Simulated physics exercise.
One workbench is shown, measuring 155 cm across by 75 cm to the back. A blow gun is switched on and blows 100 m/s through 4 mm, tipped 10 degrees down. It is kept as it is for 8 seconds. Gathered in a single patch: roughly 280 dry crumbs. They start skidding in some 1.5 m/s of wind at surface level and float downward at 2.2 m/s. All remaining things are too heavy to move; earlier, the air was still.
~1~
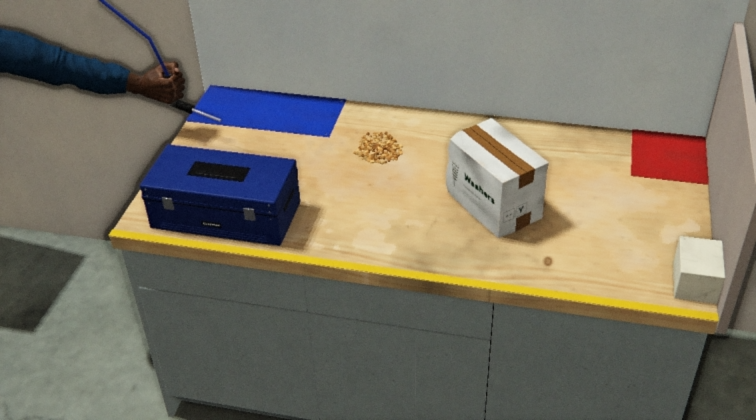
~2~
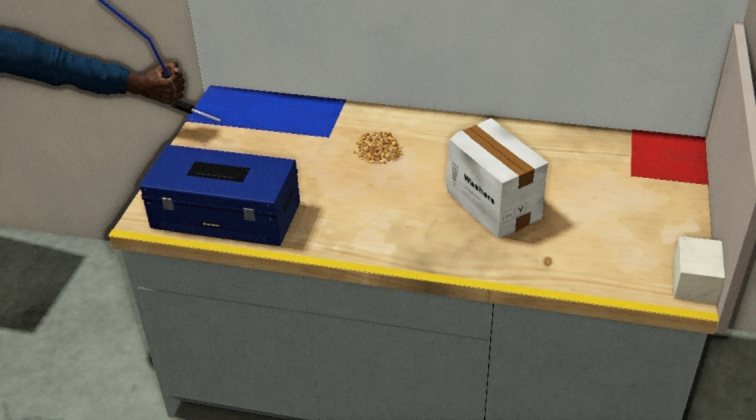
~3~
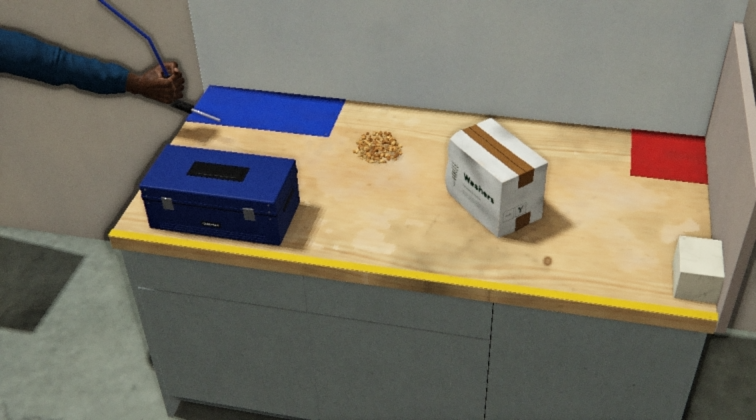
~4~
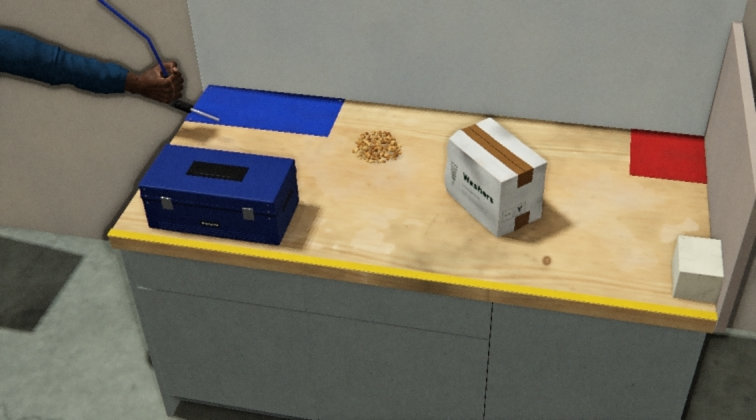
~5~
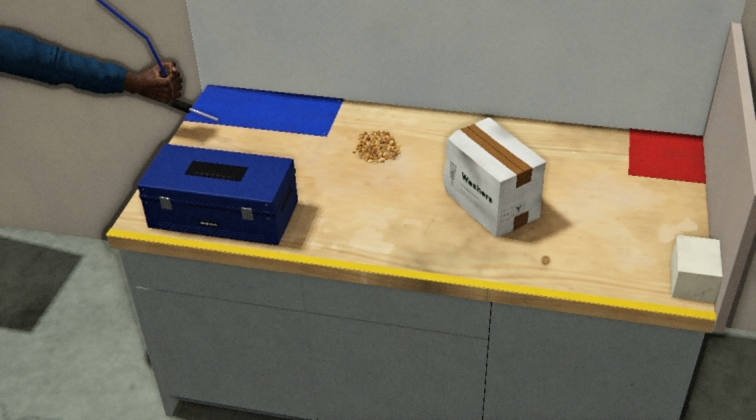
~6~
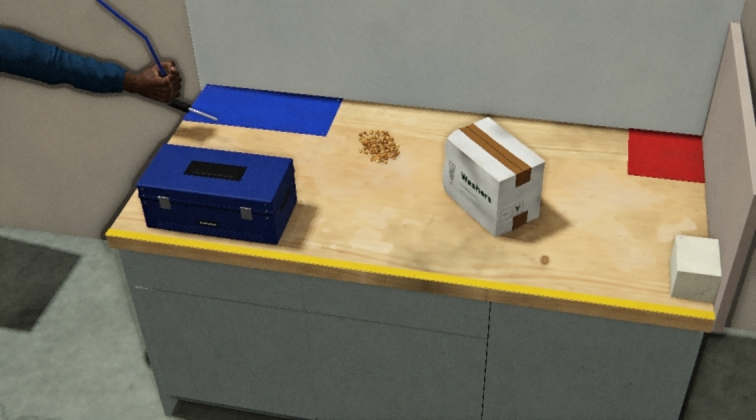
An arm in a blue sleeve reaches in from the left, holding a blow gun over a pale wooden workbench seen from above and in front. A blue toolbox sits near a blue mat at left, golden crumbs lie behind, a white box with brown tape stands right of centre, and a red mat and small pale block are at right. The arm stays still, the view drifts very slightly, and late on some crumbs shift slightly rightward, loosening the patch.
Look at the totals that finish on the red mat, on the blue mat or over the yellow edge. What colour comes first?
Top colour: Red.
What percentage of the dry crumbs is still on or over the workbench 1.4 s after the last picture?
Near 100 per cent, more or less.
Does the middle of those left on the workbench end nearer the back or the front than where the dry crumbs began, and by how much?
Rearward, by about 10 cm.
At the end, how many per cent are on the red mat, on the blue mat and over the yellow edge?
I'd put it at around 40 % for red, 0 % for blue and 0 % for yellow.
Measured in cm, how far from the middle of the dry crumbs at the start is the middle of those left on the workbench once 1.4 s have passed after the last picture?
It works out to close to 65 cm.
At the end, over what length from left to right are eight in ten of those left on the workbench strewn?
Looks like some 50 cm to me.
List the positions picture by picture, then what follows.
The middle of the dry crumbs is near (379, 149), none has stirred yet and the mouth of the blow gun is at (221, 121), in the first picture.
The middle of the dry crumbs is near (378, 146), none has stirred yet, the yellow edge is centred on (394, 276), the blue mat is centred on (267, 111) and the red mat is centred on (669, 156), in the second picture.
The middle of the dry crumbs is near (378, 146), none has stirred yet, the top of a box is at (496, 149) and the top of a toolbox is at (218, 171), in the third picture.
The middle of the dry crumbs is near (377, 145) and none has stirred yet, in the fourth picture.
The middle of the dry crumbs is near (376, 145) and none has stirred yet, in the fifth picture.
The middle of the dry crumbs is near (382, 147), the farthest in sight from the blow gun is at (398, 153) and about 20 % have left their places, in the sixth picture.
Then, 1.4 s after the last picture, 95 % are on the move or not yet settled, 0 % are over the yellow edge, 0 % on the blue mat and 30 % on the red mat; the middle of those still in play is near (593, 152).
Then, 2.3 s after the last picture, 93 % are on the move or not yet settled, 0 % are over the yellow edge, 0 % on the blue mat and 34 % on the red mat; the middle of those still in play is near (610, 152).
Then, 4.2 s after the last picture, 87 % are on the move or not yet settled, 0 % are over the yellow edge, 0 % on the blue mat and 37 % on the red mat; the middle of those still in play is near (616, 152).
Then, 7.8 s after the last picture, at the end, 0 % are over the yellow edge, 0 % on the blue mat and 41 % on the red mat; the middle of those still in play is near (622, 153).
